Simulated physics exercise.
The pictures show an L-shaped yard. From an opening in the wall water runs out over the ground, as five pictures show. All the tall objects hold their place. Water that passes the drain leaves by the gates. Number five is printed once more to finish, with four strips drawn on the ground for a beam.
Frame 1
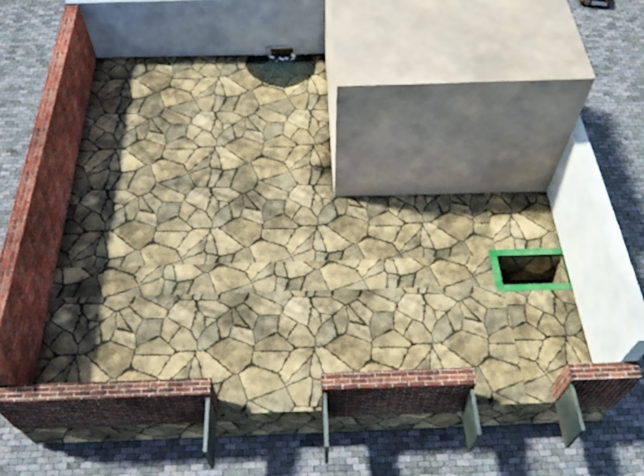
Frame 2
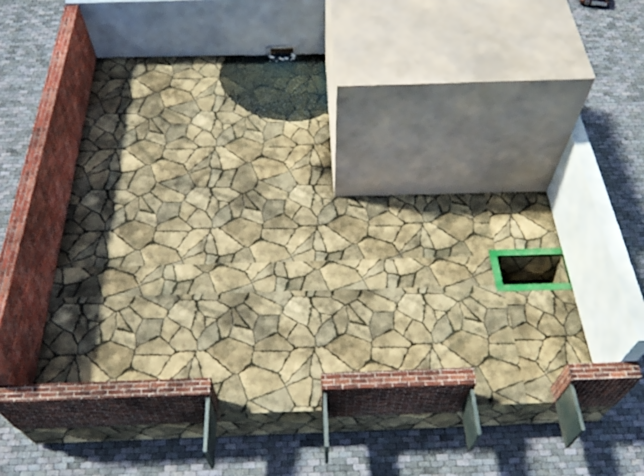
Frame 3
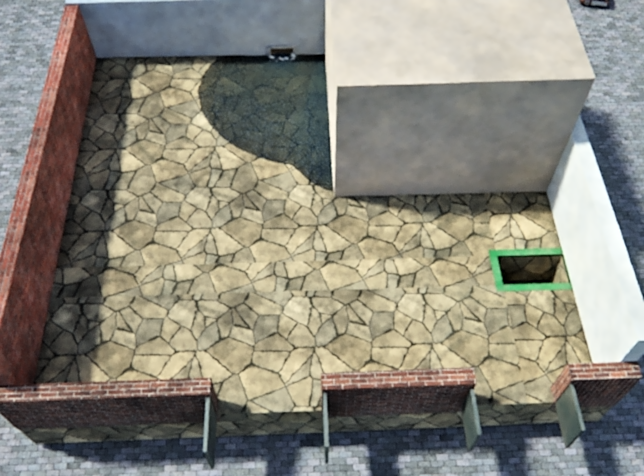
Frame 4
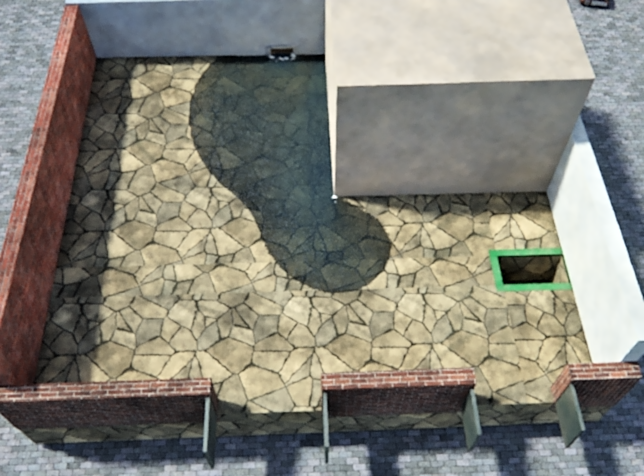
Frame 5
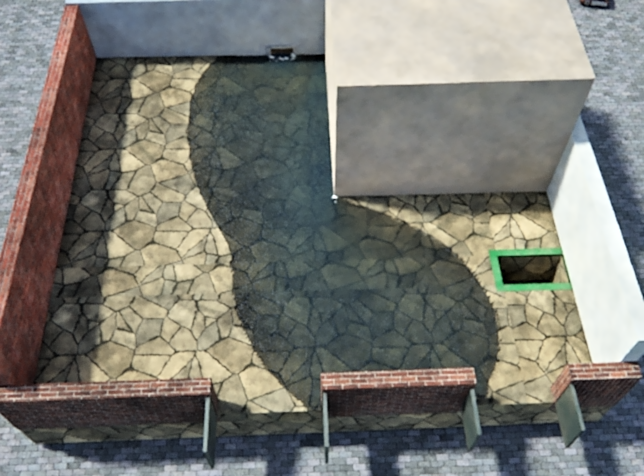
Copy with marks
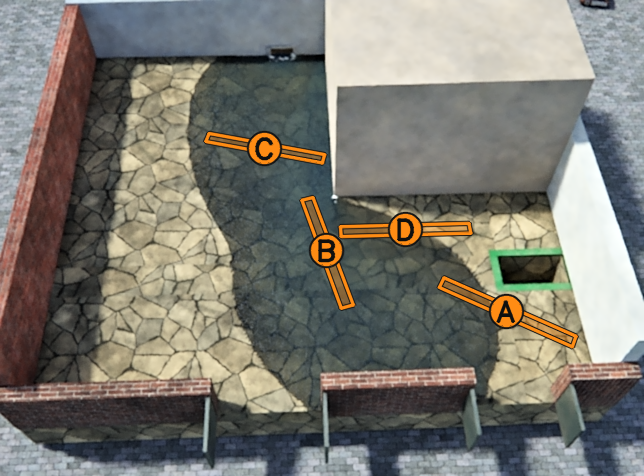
At first, a small dark patch of water lies by the outlet in the back wall of a stone-paved yard. It widens beside the pale block, then rounds the block's corner and spreads toward the front brick wall and rightward, while the green-framed drain stays dry.
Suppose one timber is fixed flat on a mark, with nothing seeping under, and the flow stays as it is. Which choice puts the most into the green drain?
Use position D.
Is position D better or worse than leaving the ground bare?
Position D is better.
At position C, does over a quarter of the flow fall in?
No, it does not.
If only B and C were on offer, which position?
B it is.
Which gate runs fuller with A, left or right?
The right gate.
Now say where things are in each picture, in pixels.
In the first frame, outfall at (282, 50); green drain at (533, 269); open gate at (507, 389); open gate at (270, 397); 2 % of the ground under water, visible out to (311, 74); green drain still dry.
In the second frame, 7 % of the ground under water, visible out to (294, 117); green drain still dry.
In the third frame, 13 % of the ground under water, visible out to (312, 174); green drain still dry.
In the fourth frame, 24 % of the ground under water, visible out to (335, 286); green drain still dry.
In the fifth frame, 42 % of the ground under water, visible out to (483, 340); green drain still dry.
In orange, A from (441, 282) to (574, 341); B from (307, 198) to (347, 306); C from (207, 137) to (323, 158); D from (340, 231) to (469, 228).
Choosing A, about 17 % of the stream goes into the green drain, about 83 % out by the gates.
Choosing B, about 23 % of the stream goes into the green drain, about 77 % out by the gates.
Choosing C, about 15 % of the stream goes into the green drain, about 79 % out by the gates.
Choosing D, about 34 % of the stream goes into the green drain, about 66 % out by the gates.
